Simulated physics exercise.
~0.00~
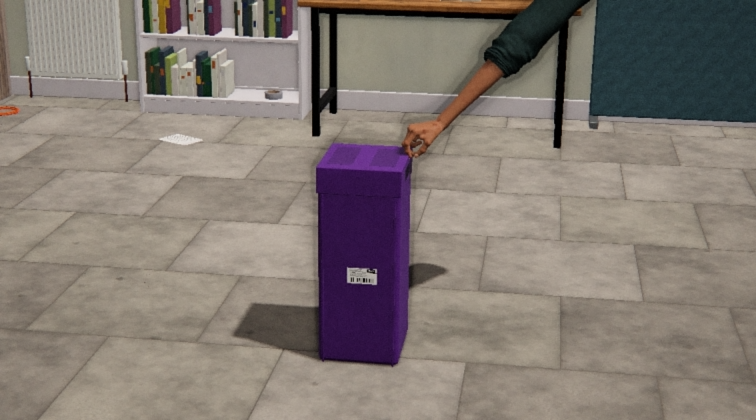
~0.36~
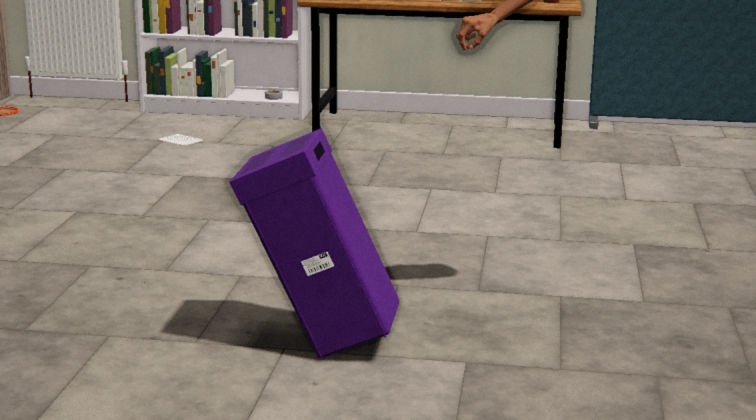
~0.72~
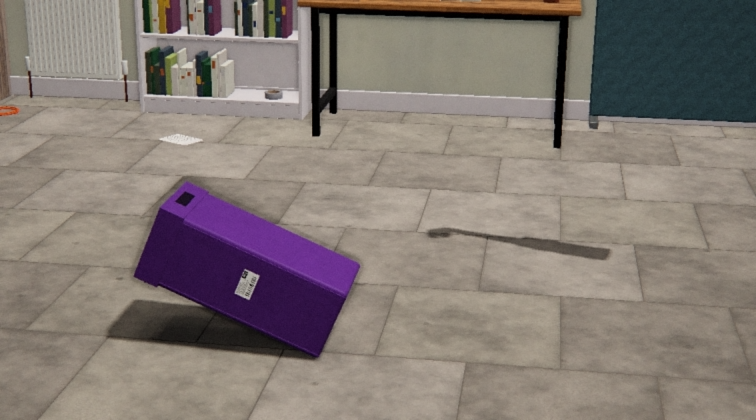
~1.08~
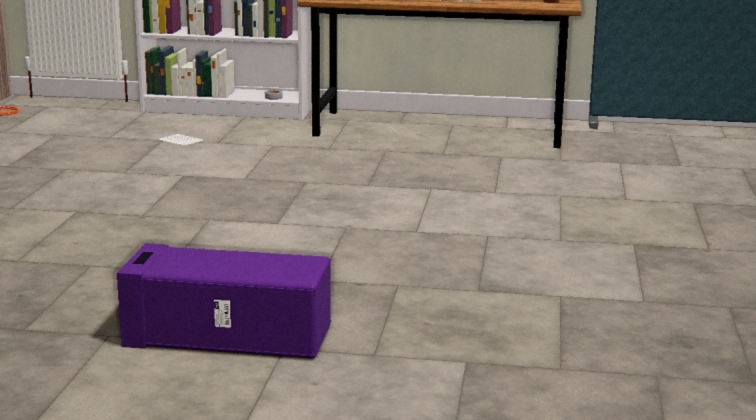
At first, a tall purple tote with a small white label stands upright on a grey tiled floor, in front of a desk and a low bookshelf, while a hand reaches in from the upper right and touches its top edge. The tote tips to the left, and the hand lets go and draws back toward the desk. It keeps swinging over, its lid end dropping steeply while its base lifts on the right. The arm leaves view, its shadow stretching across the tiles. Finally, the tote topples completely and lies on its side, lid end to the left.
